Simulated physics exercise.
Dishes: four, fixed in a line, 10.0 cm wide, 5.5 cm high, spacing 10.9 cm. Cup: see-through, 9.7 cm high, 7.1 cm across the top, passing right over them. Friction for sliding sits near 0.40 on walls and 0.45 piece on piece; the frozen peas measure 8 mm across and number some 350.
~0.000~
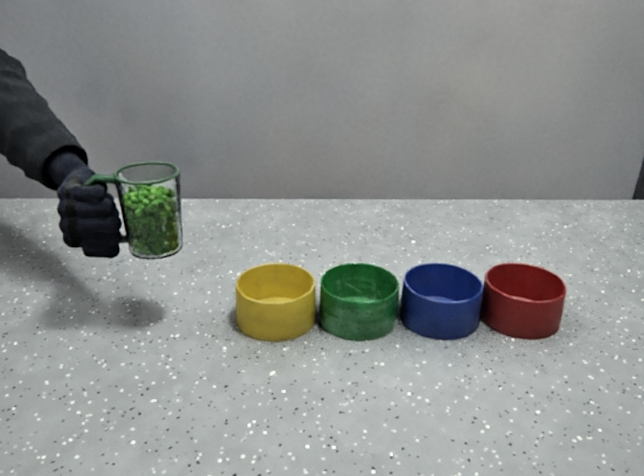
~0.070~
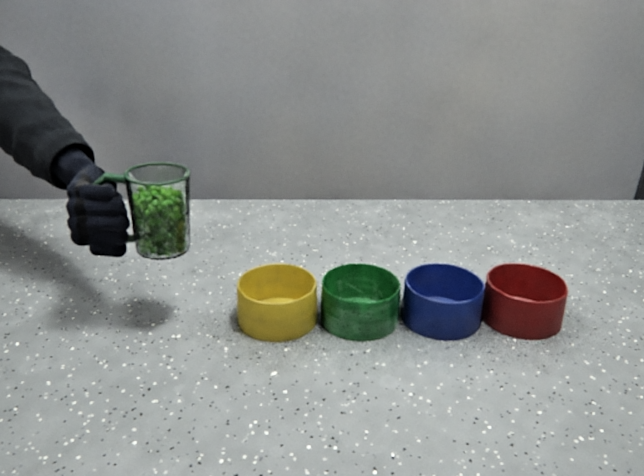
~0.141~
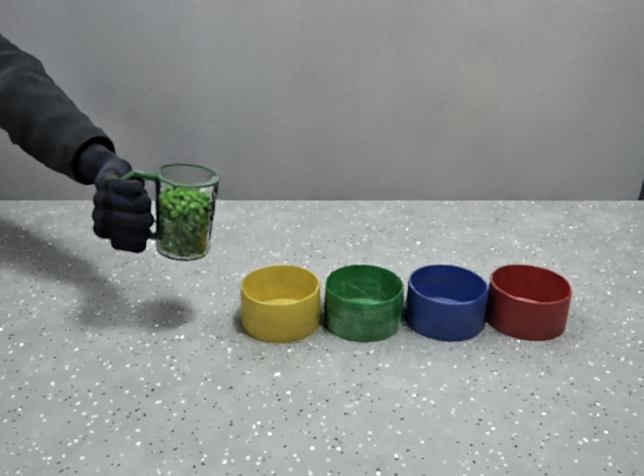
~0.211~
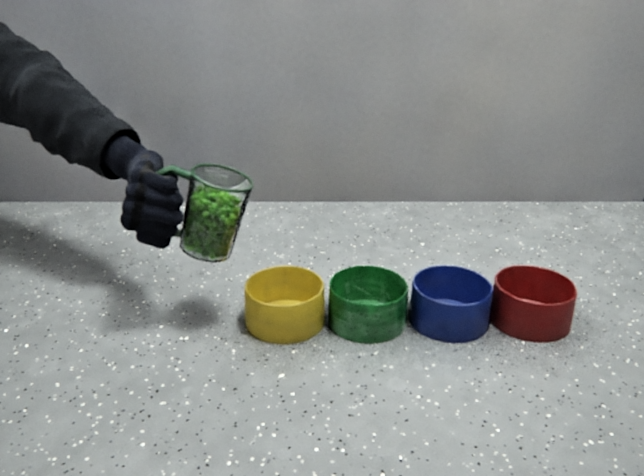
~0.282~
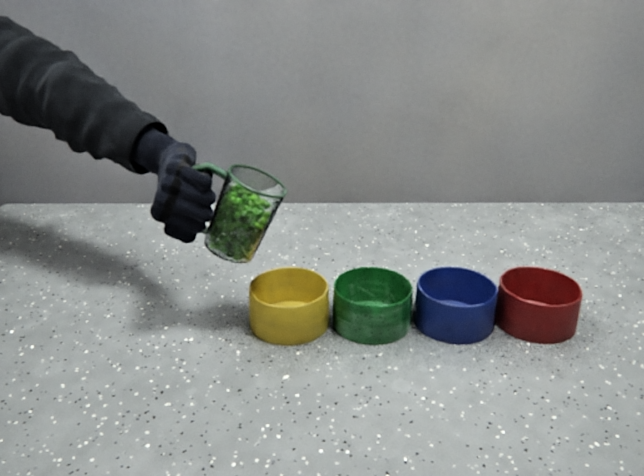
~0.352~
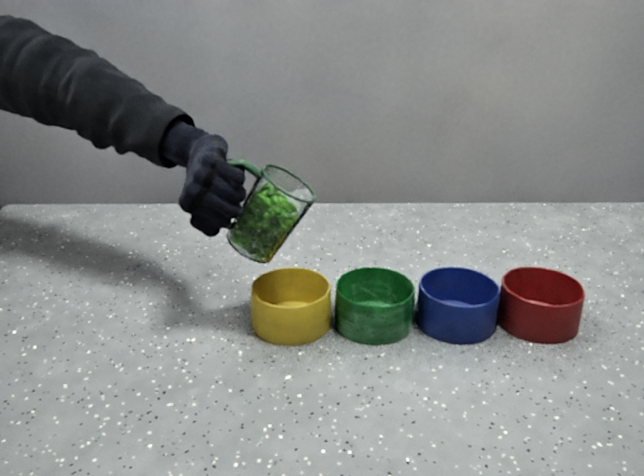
In the video, a dark-gloved hand holds a clear, green-rimmed mug of small green pieces and moves it right, tilting it rightward near a row of yellow, green, blue and red dishes on a speckled surface.
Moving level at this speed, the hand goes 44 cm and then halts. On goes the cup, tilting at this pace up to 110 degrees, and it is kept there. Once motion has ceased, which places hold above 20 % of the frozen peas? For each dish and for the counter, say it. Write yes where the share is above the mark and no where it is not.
Red: Yes, blue: No, green: No, yellow: No, counter: Yes.
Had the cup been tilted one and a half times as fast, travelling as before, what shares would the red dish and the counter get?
Shares: Red dish 60, counter 20.
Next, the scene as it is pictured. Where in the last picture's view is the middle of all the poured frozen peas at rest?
Est. centre at rest: (566, 314) px.
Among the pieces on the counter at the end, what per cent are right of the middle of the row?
Roughly 100 %.
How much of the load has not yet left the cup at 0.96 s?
About 100 per cent.
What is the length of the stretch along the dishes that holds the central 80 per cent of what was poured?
26 cm.
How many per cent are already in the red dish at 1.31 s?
Share at that time: Approx. 35 per cent.
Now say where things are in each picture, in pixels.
In the first picture, cup at (152, 211), tilt 0 degrees, lip at (178, 173), moved 0.0 cm; middle of the pieces at (152, 223); yellow dish at (276, 282); green dish at (360, 282); blue dish at (443, 282); red dish at (525, 281).
In the second picture, cup at (161, 211), tilt 2 degrees, lip at (188, 175), moved 0.9 cm; middle of the pieces at (160, 223).
In the third picture, cup at (185, 212), tilt 9 degrees, lip at (218, 179), moved 3.4 cm; middle of the pieces at (183, 224).
In the fourth picture, cup at (214, 214), tilt 17 degrees, lip at (252, 186), moved 6.3 cm; middle of the pieces at (210, 225).
In the fifth picture, cup at (243, 215), tilt 24 degrees, lip at (286, 192), moved 9.3 cm; middle of the pieces at (237, 226).
In the sixth picture, cup at (269, 215), tilt 32 degrees, lip at (315, 198), moved 12.3 cm; middle of the pieces at (262, 225); yellow dish at (291, 287); green dish at (375, 286); blue dish at (459, 286); red dish at (543, 285). The cup turns about 110 degrees a second and travels 42 cm a second.
After 0.72 s, tilt 72 degrees; cup holds 100 %.
After 0.96 s, tilt 99 degrees; cup holds 100 %.
After 1.31 s, tilt 110 degrees; cup holds 15 %, red 35 %.
In the end, at 2.4 s, red 50 %, blue 0 %, green 0 %, yellow 0 %, counter 50 %.
